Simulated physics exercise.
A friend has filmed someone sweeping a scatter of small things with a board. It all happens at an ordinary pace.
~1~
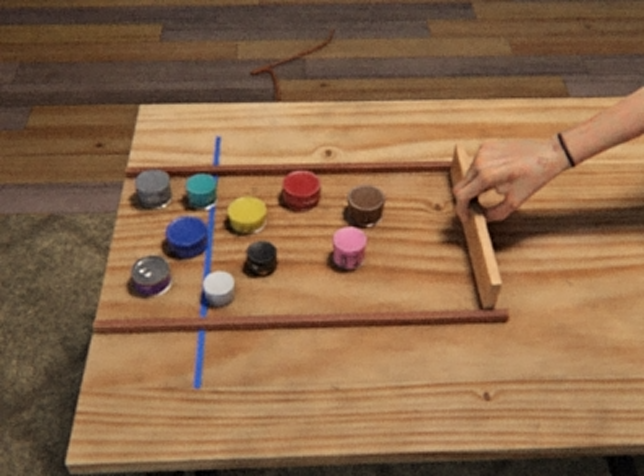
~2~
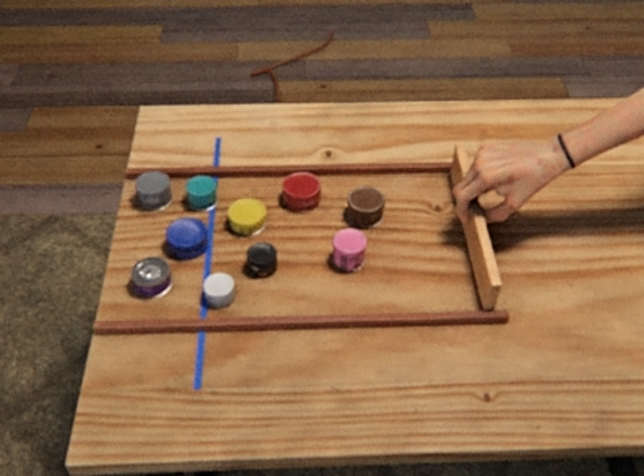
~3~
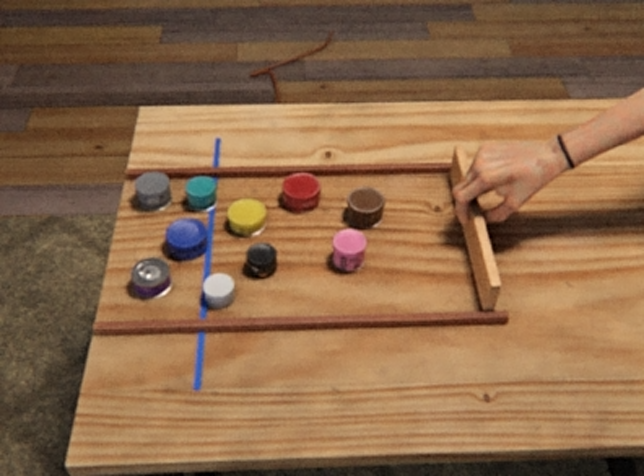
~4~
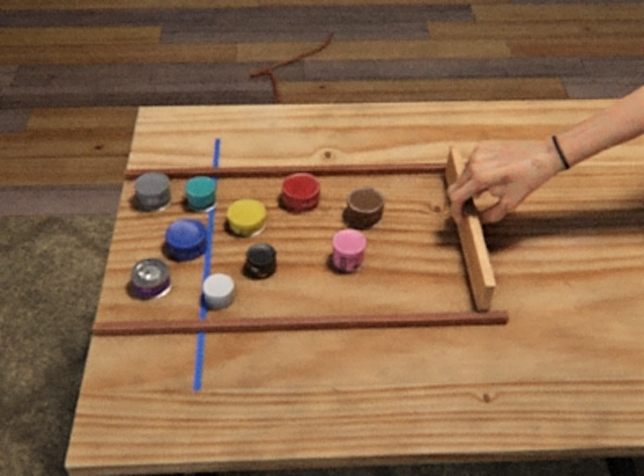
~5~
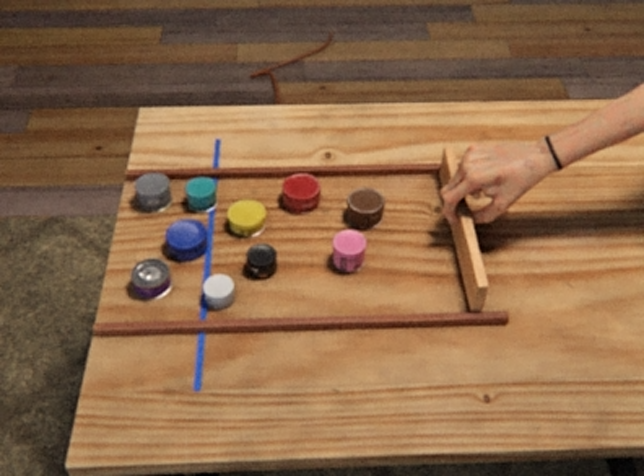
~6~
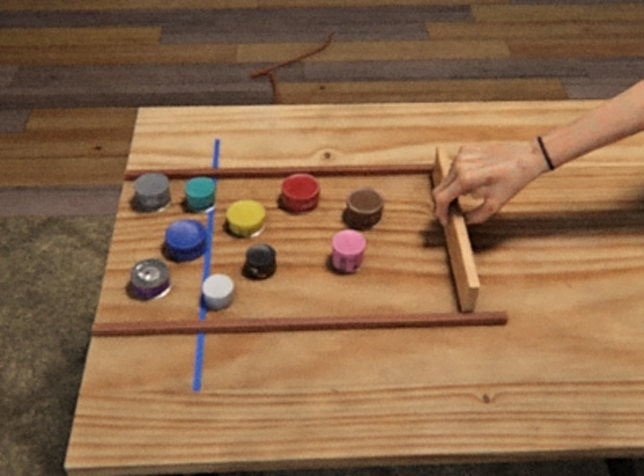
We see small coloured pots and tins scattered between two thin rails on a wooden table, crossed by blue tape. A hand at the right holds a board still, then slides it slightly left, without touching any of them.
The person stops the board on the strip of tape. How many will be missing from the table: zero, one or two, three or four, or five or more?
The number that fall off is zero.
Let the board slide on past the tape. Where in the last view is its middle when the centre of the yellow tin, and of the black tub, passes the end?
Near (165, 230) and (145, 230).
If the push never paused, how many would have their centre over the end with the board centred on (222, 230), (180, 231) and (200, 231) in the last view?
It would be 0, 1 and 0.
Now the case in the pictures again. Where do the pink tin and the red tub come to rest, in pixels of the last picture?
First (190, 256), then (194, 187).
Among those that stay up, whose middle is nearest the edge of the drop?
Foremost is the grey tin.
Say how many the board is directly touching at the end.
It touches 4.
Early on, none off yet; grey tin at rest near (153, 193); purple pot at rest near (151, 279); blue tub at rest near (187, 240).
Finally, the number that fall off is zero.
